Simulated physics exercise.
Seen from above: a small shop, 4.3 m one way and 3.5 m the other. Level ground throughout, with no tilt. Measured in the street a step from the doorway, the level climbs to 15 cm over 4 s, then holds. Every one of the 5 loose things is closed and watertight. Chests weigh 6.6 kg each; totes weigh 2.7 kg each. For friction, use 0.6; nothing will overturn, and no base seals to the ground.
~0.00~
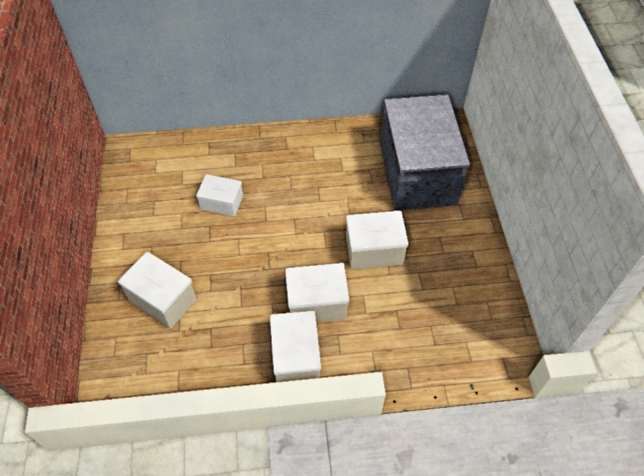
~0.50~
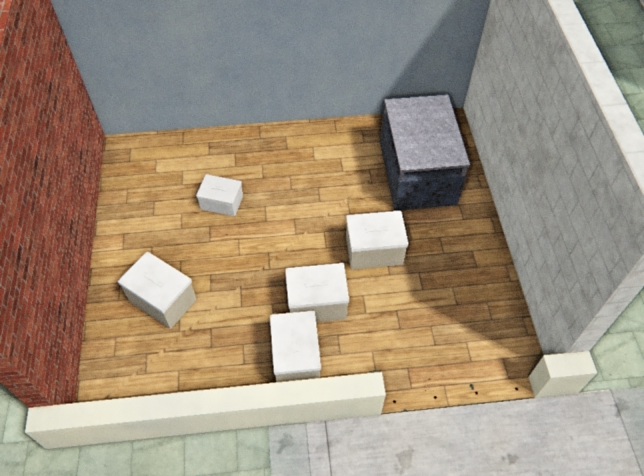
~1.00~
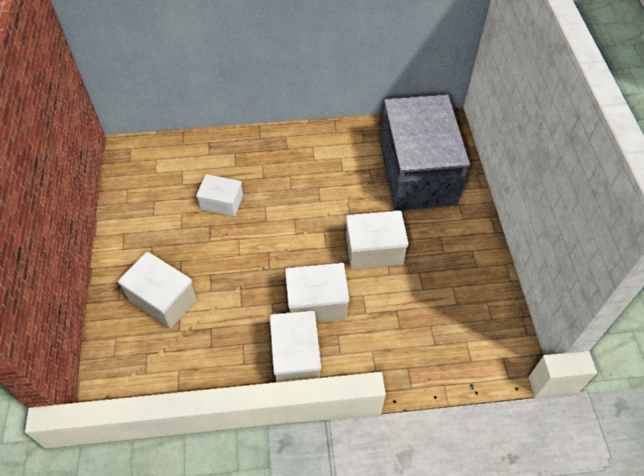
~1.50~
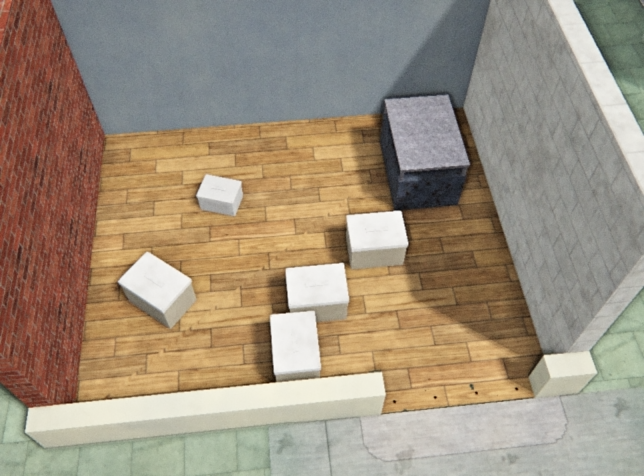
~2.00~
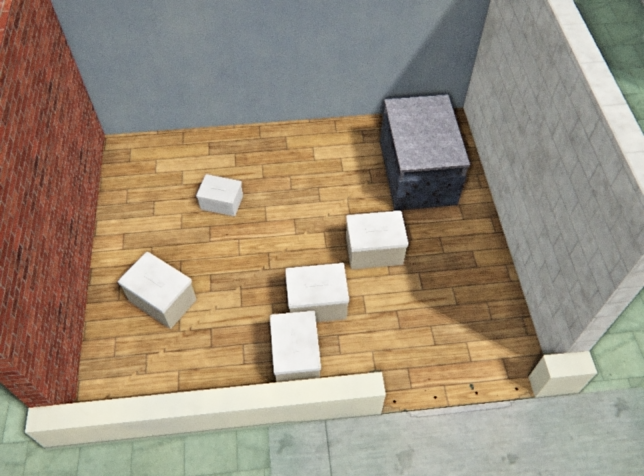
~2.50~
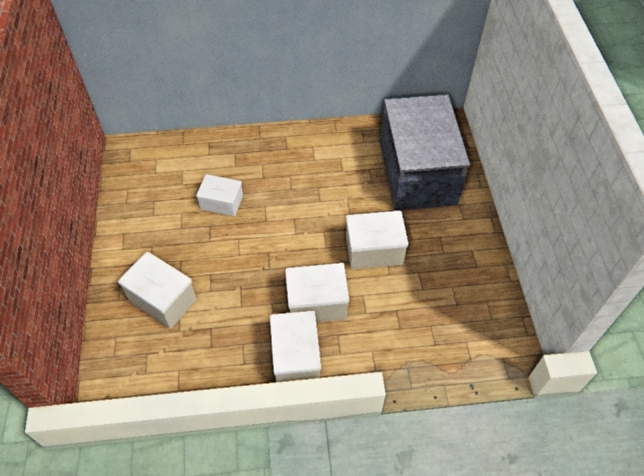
In a small walled room, greenish water spreads outside and just crosses the doorway.
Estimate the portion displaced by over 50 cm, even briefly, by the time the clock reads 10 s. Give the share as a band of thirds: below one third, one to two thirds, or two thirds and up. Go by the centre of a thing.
My guess is it lands in the middle band.
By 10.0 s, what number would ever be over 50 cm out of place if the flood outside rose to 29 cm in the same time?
5.
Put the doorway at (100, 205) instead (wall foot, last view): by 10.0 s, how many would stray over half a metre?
3.
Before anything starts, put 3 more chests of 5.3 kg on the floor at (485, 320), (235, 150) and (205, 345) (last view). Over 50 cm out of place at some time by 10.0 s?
So, in the order asked, it's too far, too far and not far enough.
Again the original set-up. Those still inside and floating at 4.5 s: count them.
At that time, 0.
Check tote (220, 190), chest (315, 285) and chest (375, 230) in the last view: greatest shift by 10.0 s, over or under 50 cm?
In turn: Above the mark, above the mark, above the mark.
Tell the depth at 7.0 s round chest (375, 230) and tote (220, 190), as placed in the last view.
Close to 4 and 2 centimetres.
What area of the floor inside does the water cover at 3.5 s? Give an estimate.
Wet: Near 1.5 m2.
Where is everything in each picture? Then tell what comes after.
A chest at (154, 280) rests on the ground; a chest at (377, 230) rests on the ground; water covers 0.0 m2; 0 of 5 have shifted, in the first frame.
A chest at (154, 280) rests on the ground; a chest at (377, 230), on the bottom; 0.0 m2 under water; 0 of 5 have shifted, in the second frame.
A chest at (154, 280) rests on the ground; a chest at (377, 230) rests on the ground; water covers 0.0 m2; 0 of 5 have shifted, in the third frame.
A chest at (154, 280) rests on the ground; a chest at (377, 230), on the bottom; water covers 0.0 m2; 0 of 5 have shifted, in the fourth frame.
A chest at (154, 280), on the bottom; a chest at (377, 230), on the bottom; water covers 0.0 m2; 0 of 5 have shifted, in the fifth frame.
A chest at (154, 280), on the bottom; a chest at (377, 230), on the bottom; water covers 0.2 m2; 0 of 5 have shifted, in the sixth frame.
After 3.5 s 0 of 5 are over 50 cm from their spots; 0 afloat.
After 4.5 s 0 of 5 are over 50 cm from their spots; 0 afloat.
After 7.0 s 1 of 5 are over 50 cm from their spots; 1 afloat.
After 10.0 s 3 of 5 are over 50 cm from their spots, and 3 have been at some point; 2 afloat.
